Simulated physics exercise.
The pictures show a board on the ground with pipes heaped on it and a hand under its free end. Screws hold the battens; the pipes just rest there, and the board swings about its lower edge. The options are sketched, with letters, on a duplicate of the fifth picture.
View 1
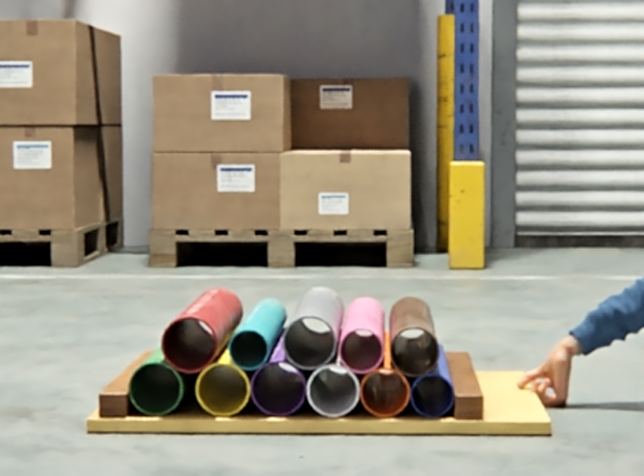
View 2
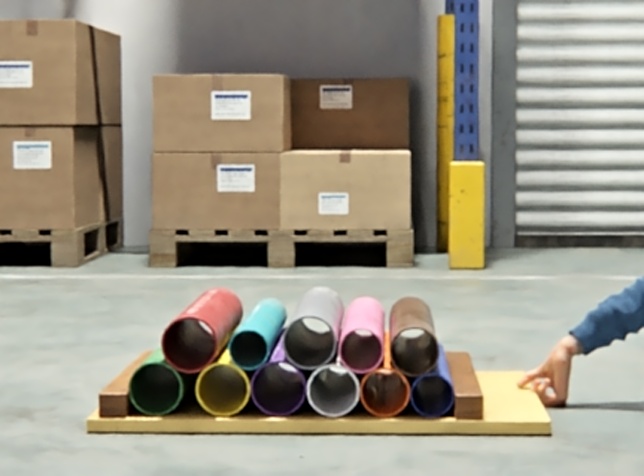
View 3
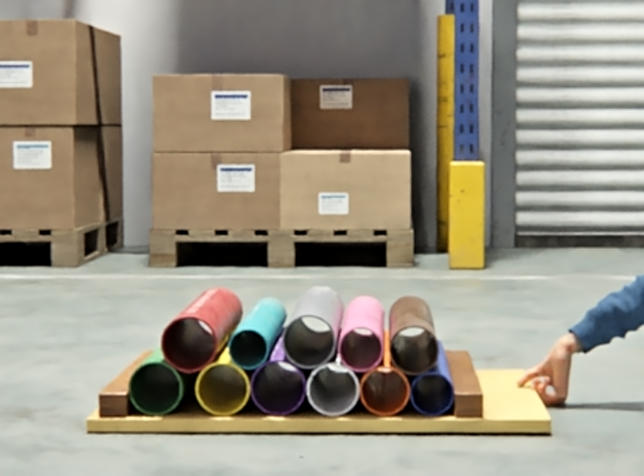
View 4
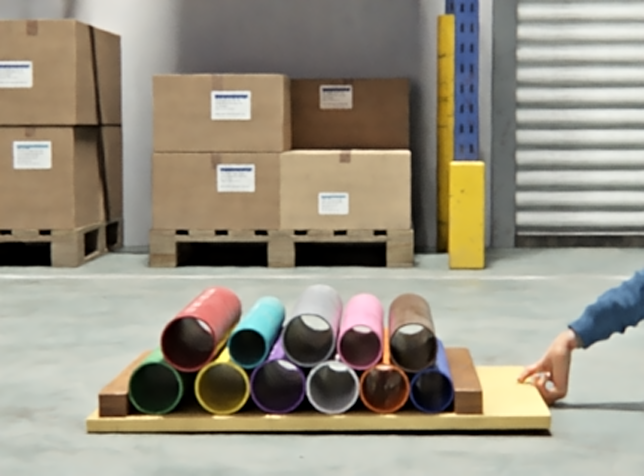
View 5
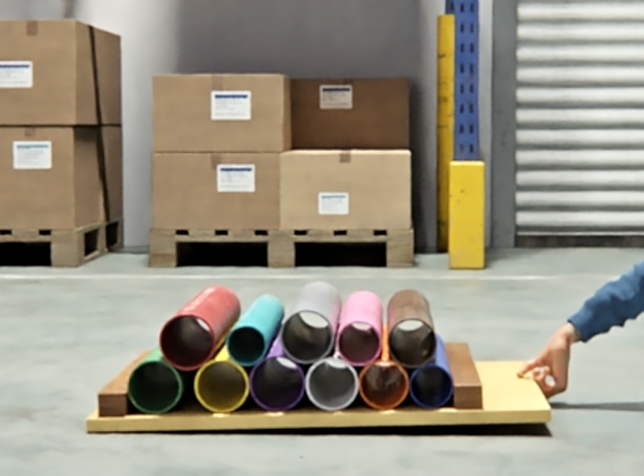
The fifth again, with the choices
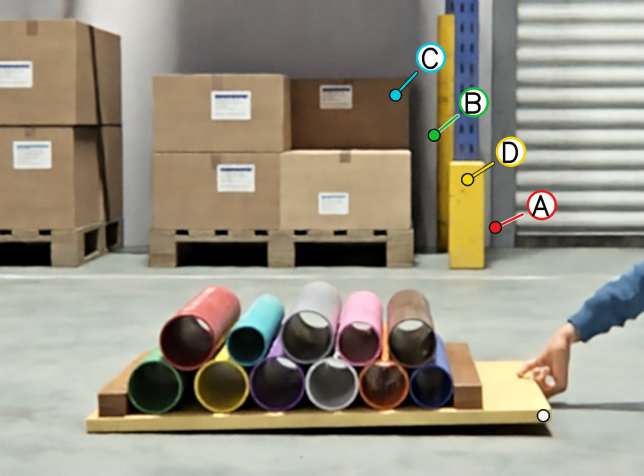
A stack of colourful pipes sat between two wooden strips on a yellow board on a warehouse floor, and a hand at the right end slowly raised that side just slightly.
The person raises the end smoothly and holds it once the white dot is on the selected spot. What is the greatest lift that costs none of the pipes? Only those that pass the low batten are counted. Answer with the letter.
It can be raised to A.
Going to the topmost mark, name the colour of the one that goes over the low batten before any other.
First is the red one.
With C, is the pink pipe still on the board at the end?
The pink pipe: No.
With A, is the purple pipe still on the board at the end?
Yes.
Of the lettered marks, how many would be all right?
The number is one.
On the marked copy, A at (496, 227); B at (434, 135); C at (395, 95); D at (468, 180); the white dot at (543, 416).
Taking A. A third of the way, board at 16°.
Two thirds of the way, board at 26°.
When it is over, board at 26°, none over the low batten.
As for the rest, B five over the low batten; C five over the low batten; D two over the low batten (turquoise, red).
